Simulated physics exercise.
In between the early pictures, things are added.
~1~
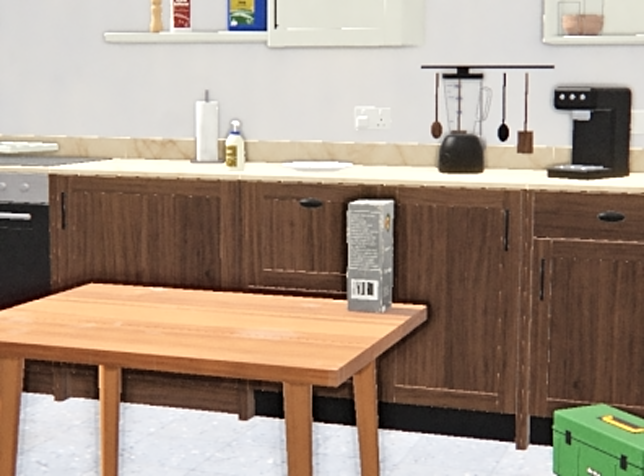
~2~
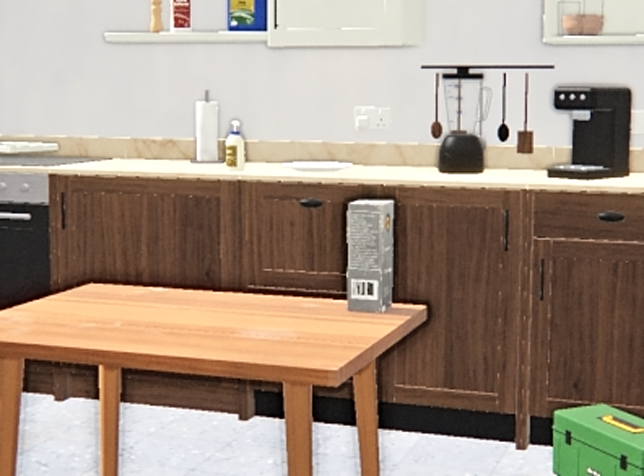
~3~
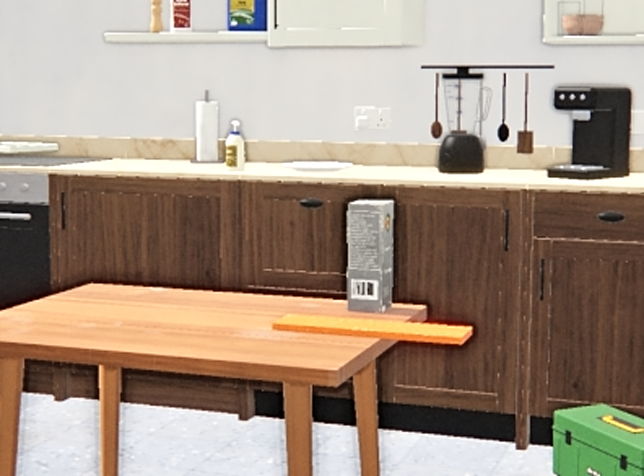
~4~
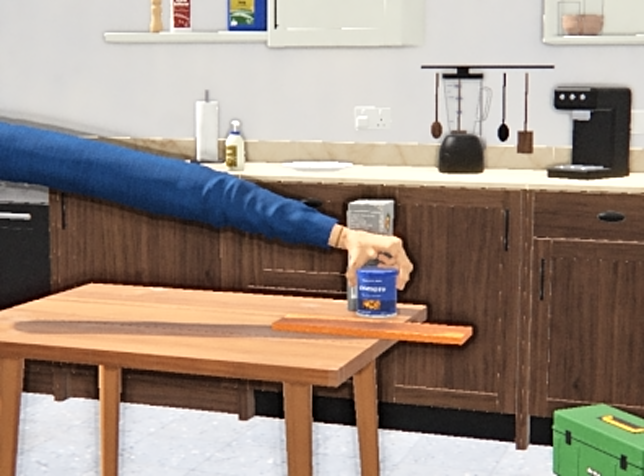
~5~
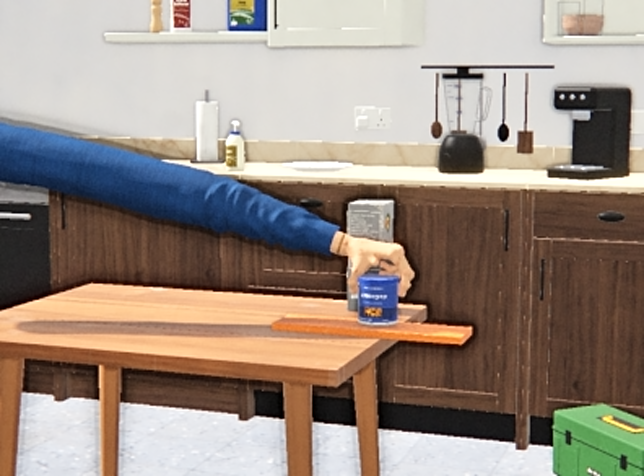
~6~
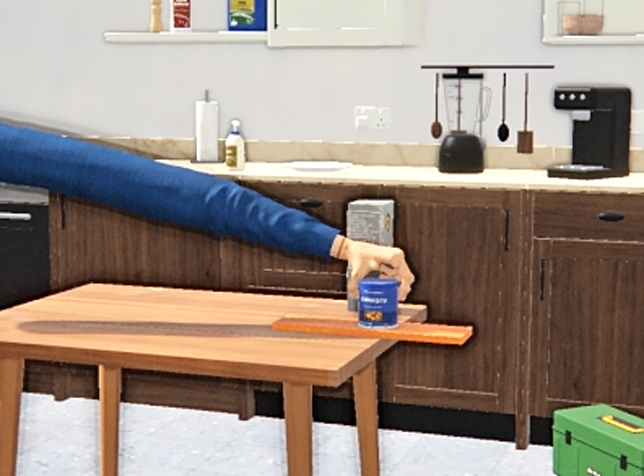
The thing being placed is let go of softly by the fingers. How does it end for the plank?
It will manage to stay balanced.
Then, 0.40 s after the last picture, nothing has stirred.
Then, 1.10 s after the last picture, blue tin resting near (378, 304).
At rest, all 3 in place. Seen from the same camera at the end, blue tin near (378, 304). The plank holds.
